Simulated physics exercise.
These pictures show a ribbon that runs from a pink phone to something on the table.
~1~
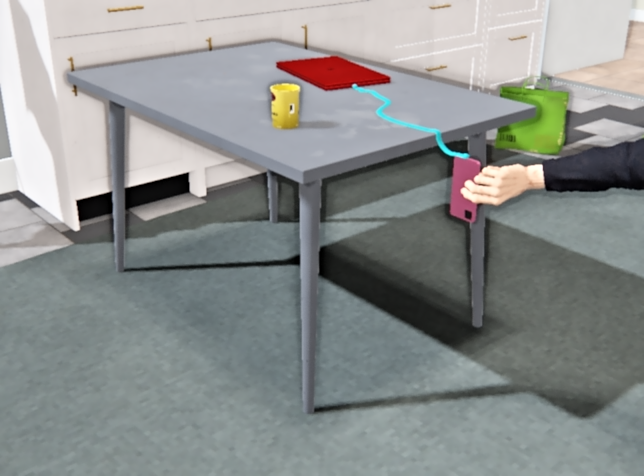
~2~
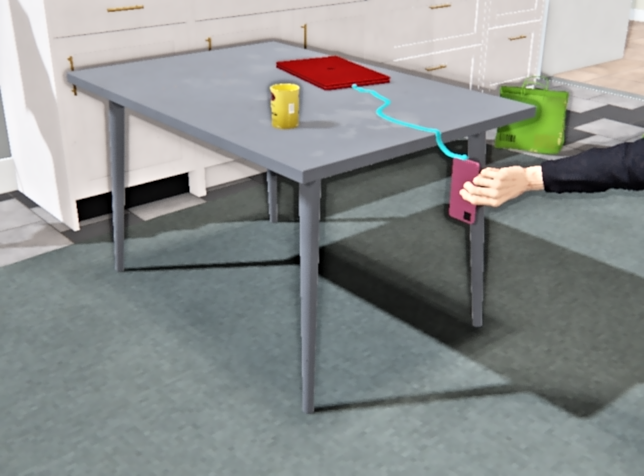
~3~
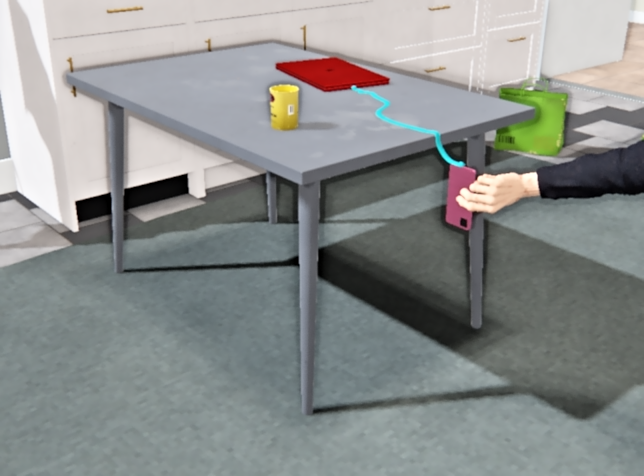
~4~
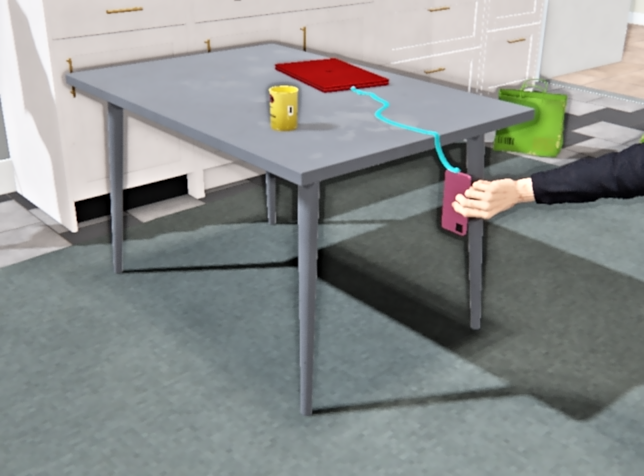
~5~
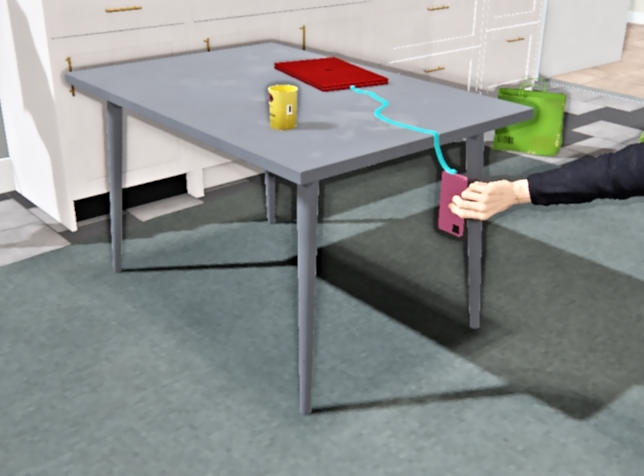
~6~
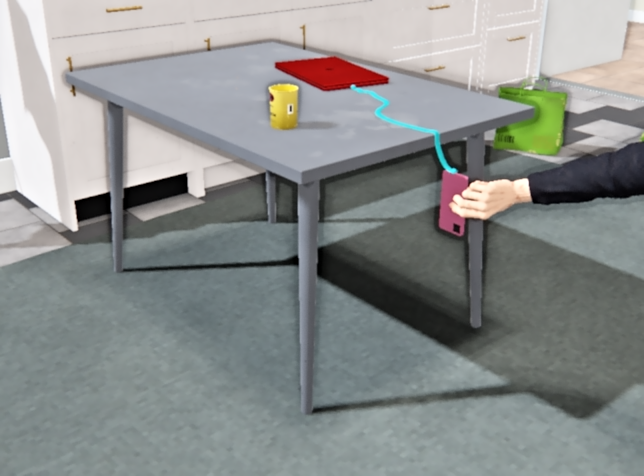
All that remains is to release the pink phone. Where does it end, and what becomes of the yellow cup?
Outcome: The pink phone hangs in the air. The yellow cup remains where it stands.
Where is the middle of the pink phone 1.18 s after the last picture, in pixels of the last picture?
By then it is at (454, 234).
Then, 0.50 s on from there, phone off the ground near (416, 214); laptop in place; cup in place.
Then, 1.18 s on from there, phone off the ground near (454, 234); laptop in place; cup in place.
Then, 2.02 s on from there, phone off the ground near (467, 237); laptop in place; cup in place.
In the end, phone off the ground near (444, 223); laptop in place; cup in place. The pink phone ends up dangling and the yellow cup keeps its place.
